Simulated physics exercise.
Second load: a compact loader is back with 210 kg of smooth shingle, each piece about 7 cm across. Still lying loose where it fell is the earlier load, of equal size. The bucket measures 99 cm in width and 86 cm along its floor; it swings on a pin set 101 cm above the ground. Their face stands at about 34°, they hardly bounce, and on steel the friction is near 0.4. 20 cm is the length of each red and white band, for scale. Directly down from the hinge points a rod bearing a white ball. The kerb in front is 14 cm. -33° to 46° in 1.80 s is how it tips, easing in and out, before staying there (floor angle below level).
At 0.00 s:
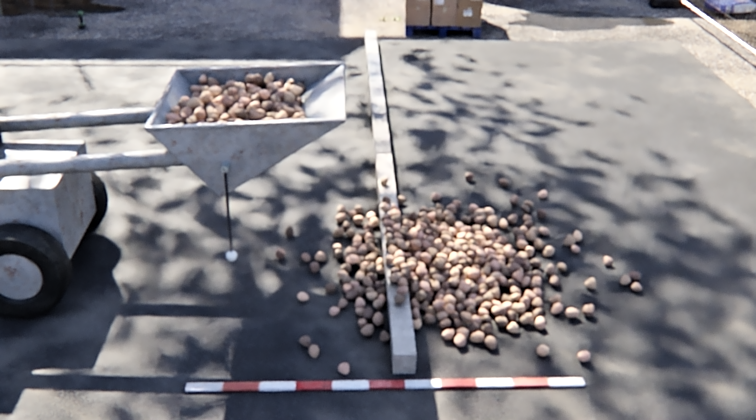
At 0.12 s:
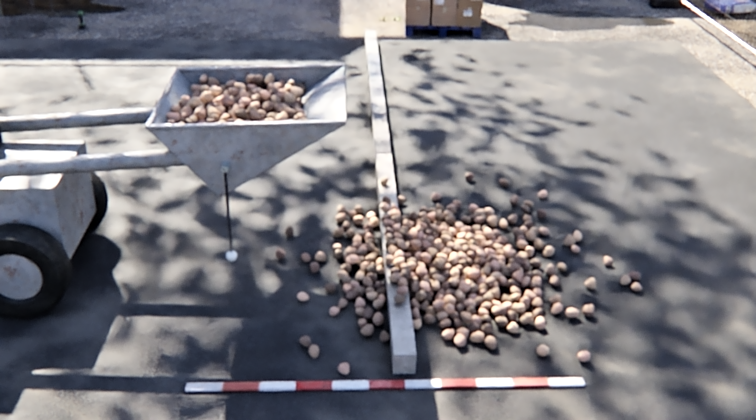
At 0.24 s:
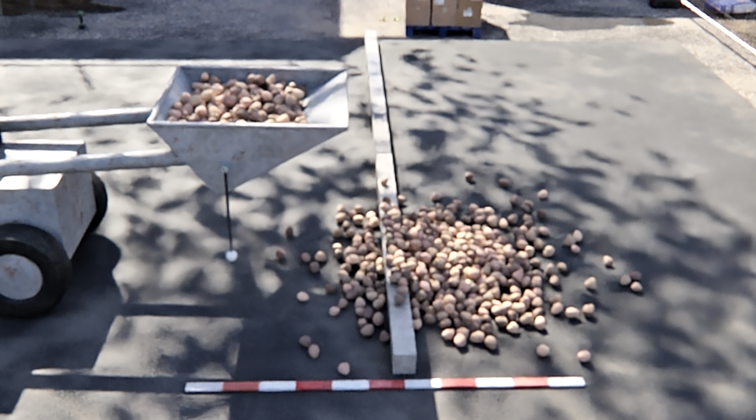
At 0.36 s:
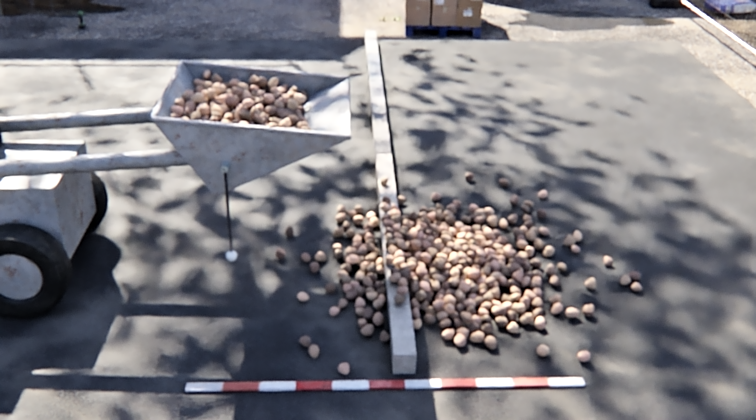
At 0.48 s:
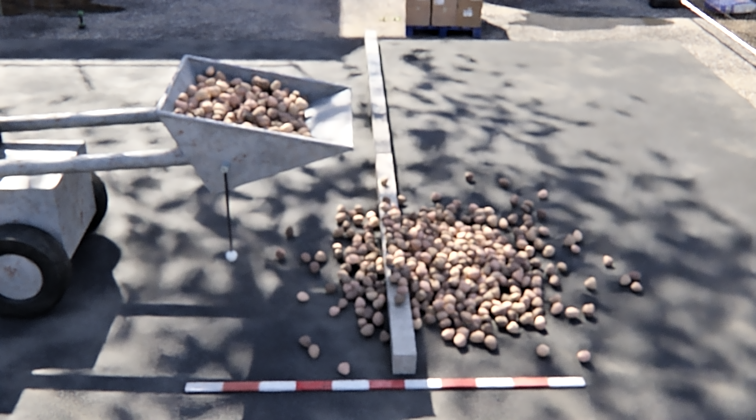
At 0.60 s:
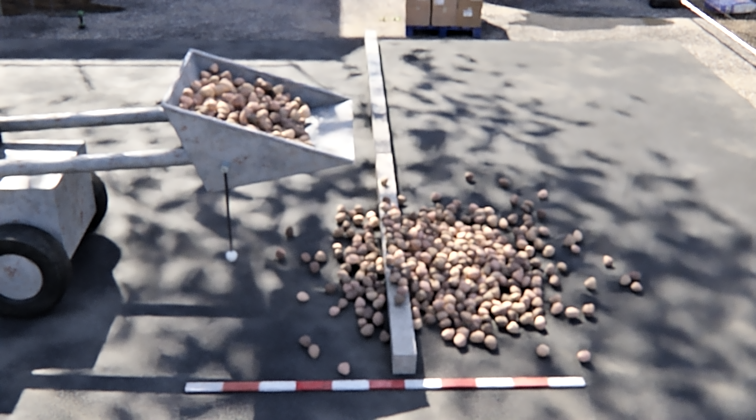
A grey metal bucket full of round brown stones slowly tilts down toward the right.
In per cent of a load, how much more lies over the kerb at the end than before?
Some 3 per cent more.
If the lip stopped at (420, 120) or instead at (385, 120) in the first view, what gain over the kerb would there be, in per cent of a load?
First place: Roughly 70 %; second place: Roughly 25 %.
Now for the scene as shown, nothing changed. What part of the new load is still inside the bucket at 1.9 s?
Near 10 per cent of the load is held.
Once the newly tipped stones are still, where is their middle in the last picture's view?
I'd put their centre close to (346, 258).
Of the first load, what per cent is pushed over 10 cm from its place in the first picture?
Estimate: 5 %, roughly.
After 1.4 s the floor is at 34°; in per cent of one load, 94 in the bucket, 28 on this side of the kerb, 78 over the kerb; the foremost stones are at (602, 264).
After 1.9 s the floor is at 46°; in per cent of one load, 8 in the bucket, 113 on this side of the kerb, 79 over the kerb; the foremost stones are at (602, 264).
After 2.2 s the floor is at 46°; in per cent of one load, 0 in the bucket, 119 on this side of the kerb, 81 over the kerb; the foremost stones are at (602, 264).
After 4.7 s the floor is at 46°; in per cent of one load, 0 in the bucket, 119 on this side of the kerb, 81 over the kerb; the foremost stones are at (602, 264). Net gain over the kerb, 3.
